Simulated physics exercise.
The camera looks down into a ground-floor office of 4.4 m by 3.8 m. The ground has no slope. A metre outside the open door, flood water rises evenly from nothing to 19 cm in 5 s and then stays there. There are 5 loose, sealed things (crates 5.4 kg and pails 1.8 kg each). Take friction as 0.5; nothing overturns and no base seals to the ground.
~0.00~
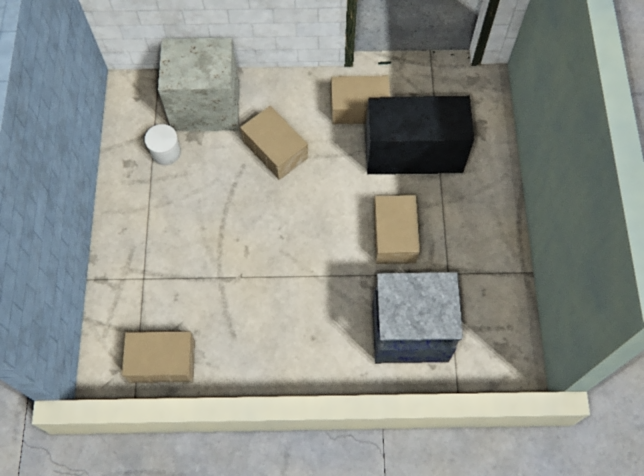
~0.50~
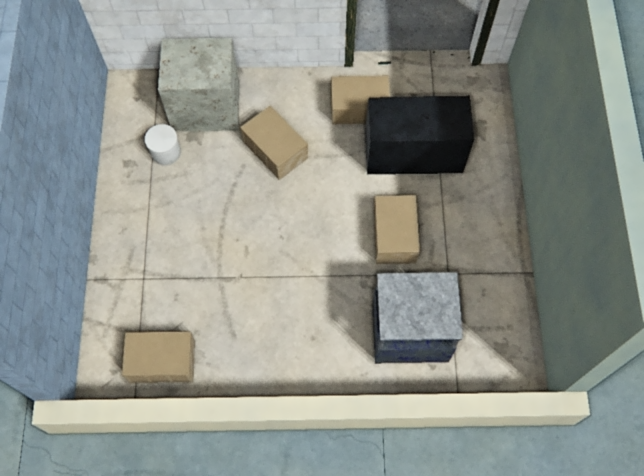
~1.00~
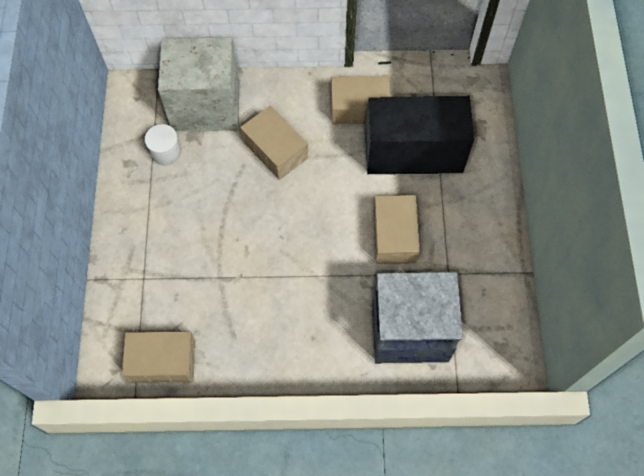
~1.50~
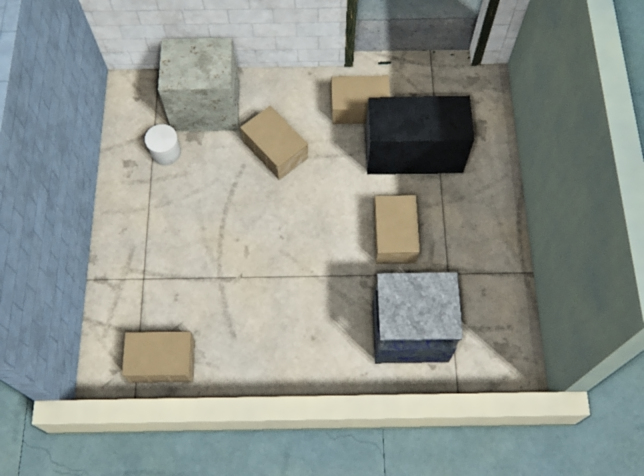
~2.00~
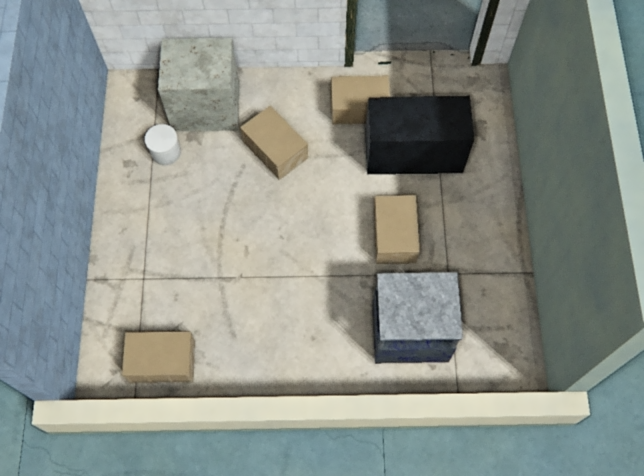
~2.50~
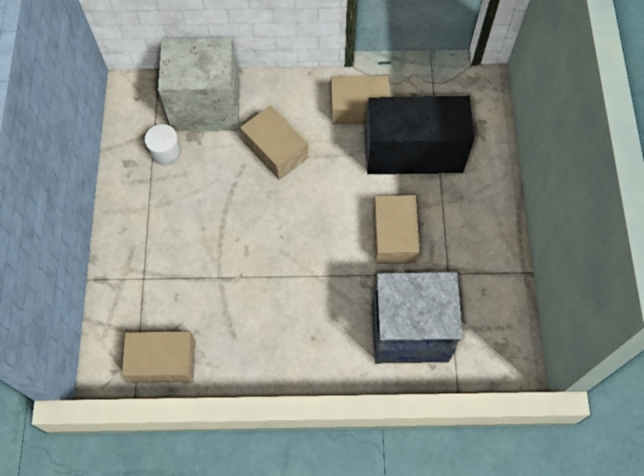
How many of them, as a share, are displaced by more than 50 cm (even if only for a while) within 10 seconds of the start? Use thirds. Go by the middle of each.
Share: From one to two thirds.
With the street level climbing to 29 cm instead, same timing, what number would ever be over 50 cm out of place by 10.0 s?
In that case 4 of them.
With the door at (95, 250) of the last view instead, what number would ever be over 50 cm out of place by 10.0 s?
In that case 3 of them.
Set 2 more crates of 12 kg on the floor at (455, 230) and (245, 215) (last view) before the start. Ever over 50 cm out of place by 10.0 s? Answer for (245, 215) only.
It is over.
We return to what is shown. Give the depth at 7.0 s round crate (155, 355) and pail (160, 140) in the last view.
About 0 and 2 cm.
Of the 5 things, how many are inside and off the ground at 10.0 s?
5 of them.
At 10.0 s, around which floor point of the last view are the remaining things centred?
Around (192, 274).
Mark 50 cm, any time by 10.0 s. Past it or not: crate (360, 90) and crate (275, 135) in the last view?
In that order: More, past it.
After 3.5 s 0 of 5 are over 50 cm from their spots; 0 afloat.
After 4.5 s 0 of 5 are over 50 cm from their spots; 0 afloat.
After 7.0 s 2 of 5 are over 50 cm from their spots; 1 afloat.
After 10.0 s 2 of 5 are over 50 cm from their spots, and 3 have been at some point; 5 afloat.
